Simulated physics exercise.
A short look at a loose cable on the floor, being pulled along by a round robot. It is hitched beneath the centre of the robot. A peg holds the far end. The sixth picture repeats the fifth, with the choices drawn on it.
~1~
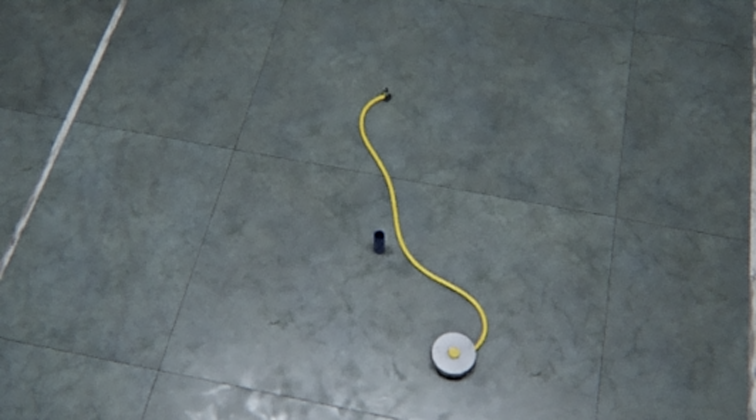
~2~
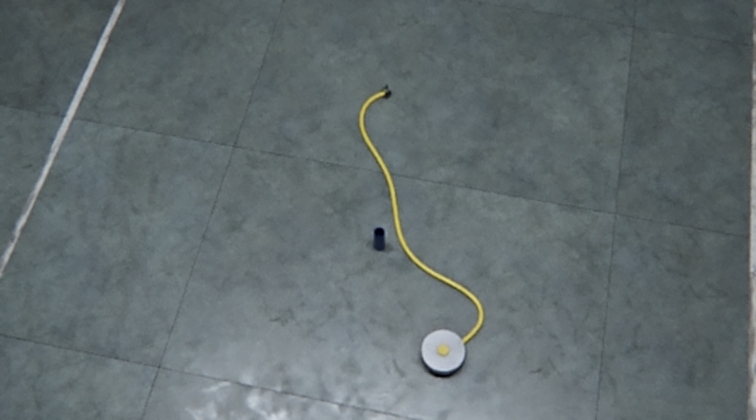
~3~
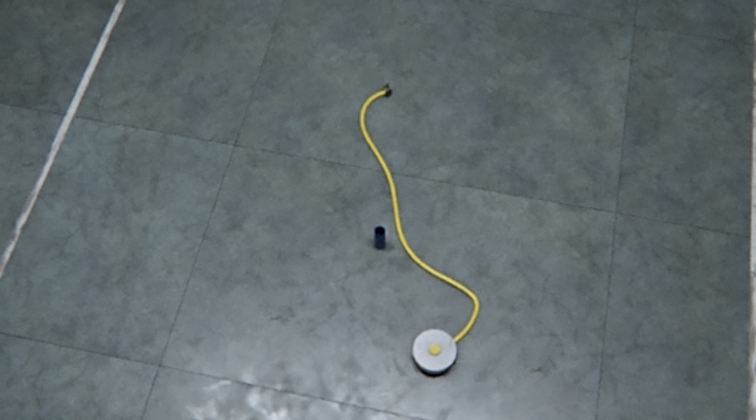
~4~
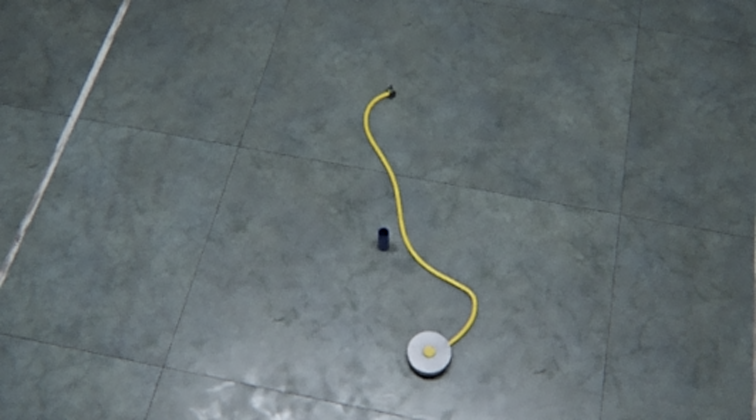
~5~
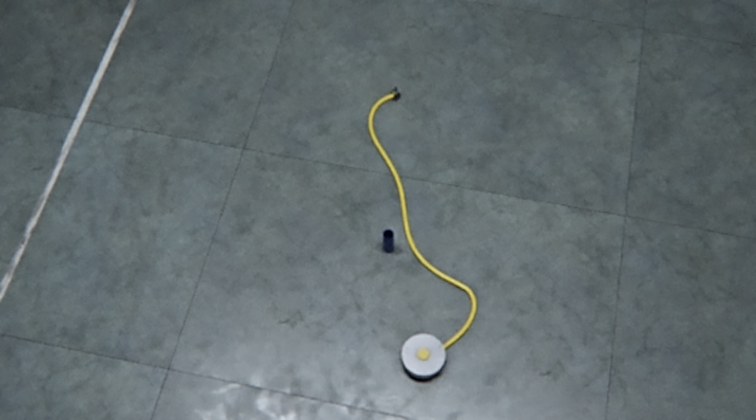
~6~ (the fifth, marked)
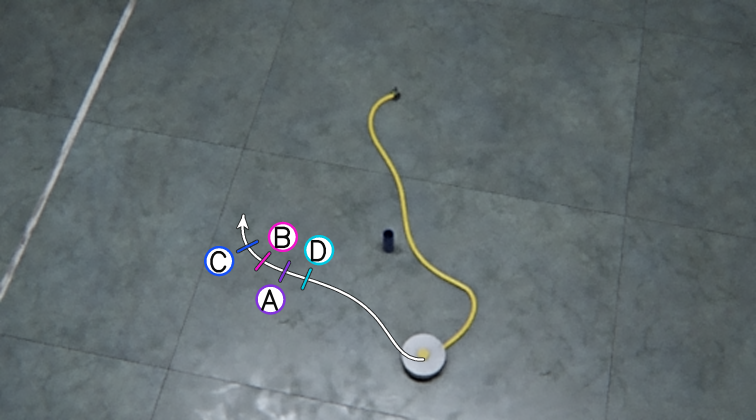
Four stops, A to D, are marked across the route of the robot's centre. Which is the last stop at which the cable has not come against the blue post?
Stop at C.
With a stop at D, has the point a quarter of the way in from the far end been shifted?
No.
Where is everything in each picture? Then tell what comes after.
Peg (386, 94); blue post (379, 242); robot (453, 355), in the first picture.
Robot (443, 353); peg (386, 90), in the second picture.
Robot (434, 352); peg (387, 89), in the third picture.
Robot (429, 354); peg (390, 91), in the fourth picture.
Robot (423, 357); peg (395, 92); blue post (388, 241), in the fifth picture.
On the marked copy, A at (285, 271); B at (263, 261); C at (248, 246); D at (307, 279); the route from (423, 360) via (324, 285) to (243, 216).
Taking C. A third of the way, robot (367, 306), middle of the cable (407, 228).
Two thirds of the way, robot (300, 274), middle of the cable (407, 228).
When it is over, robot (247, 243), middle of the cable (407, 228); nothing has been touched.
As for the rest, A is safe but short; B is safe but short; D is safe but short.
